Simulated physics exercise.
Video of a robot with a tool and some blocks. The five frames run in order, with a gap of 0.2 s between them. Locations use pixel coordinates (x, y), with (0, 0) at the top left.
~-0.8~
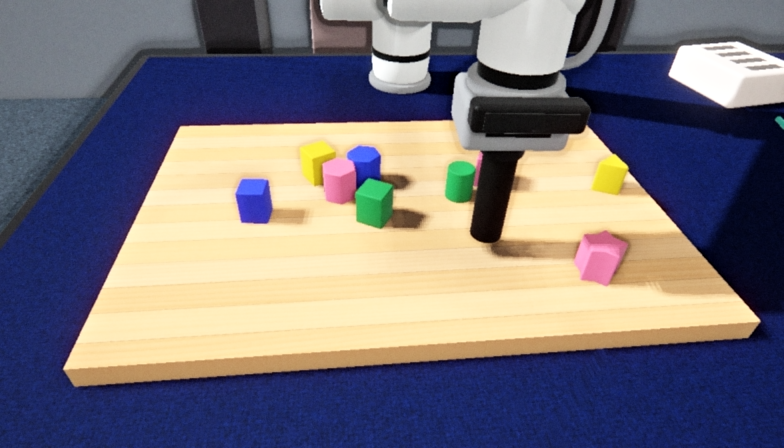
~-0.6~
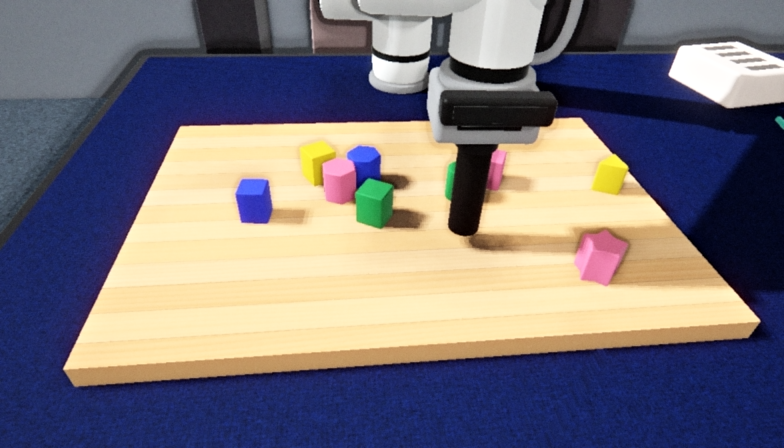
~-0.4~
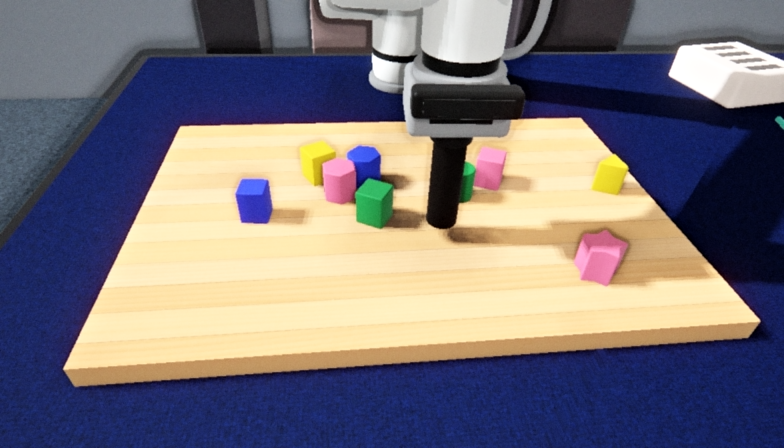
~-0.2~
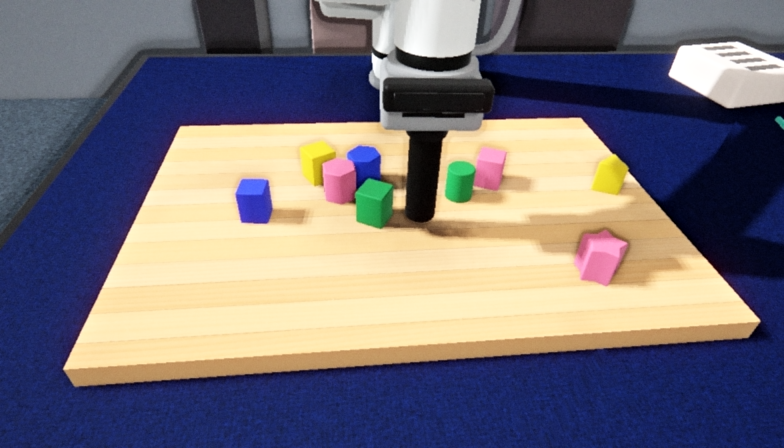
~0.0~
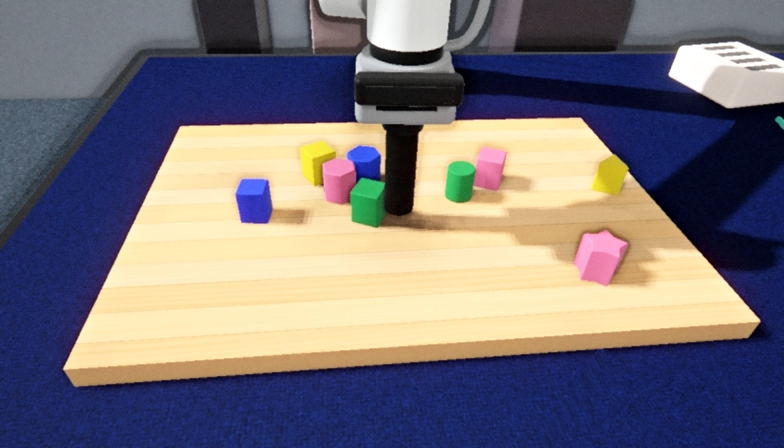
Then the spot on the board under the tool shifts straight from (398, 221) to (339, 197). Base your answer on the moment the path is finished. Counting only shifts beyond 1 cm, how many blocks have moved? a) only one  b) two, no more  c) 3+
My answer is option c.
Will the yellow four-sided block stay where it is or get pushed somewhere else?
At the end of the path, it will have moved.
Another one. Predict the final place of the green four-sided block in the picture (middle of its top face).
It should be at (320, 182) by then.
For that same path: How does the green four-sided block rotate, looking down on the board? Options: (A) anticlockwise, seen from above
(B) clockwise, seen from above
My pick is A.
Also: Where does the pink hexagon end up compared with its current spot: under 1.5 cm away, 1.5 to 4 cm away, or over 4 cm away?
The answer will be the middling band, 1.5 to 4 cm.
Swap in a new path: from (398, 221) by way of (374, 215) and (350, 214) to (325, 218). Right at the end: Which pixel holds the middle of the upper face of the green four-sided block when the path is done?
The spot you're after is about (294, 184) in the image.
What follows on the original path. Halfway along, tool at (366, 195); pink hexagon at (337, 165); green four-sided block at (336, 183), turned 40° anticlockwise.
At the end, tool at (338, 184); yellow four-sided block at (309, 143), turned 15° clockwise; pink hexagon at (317, 156), turned 20° clockwise; blue hexagon not moved; green four-sided block at (320, 182), turned 80° anticlockwise.
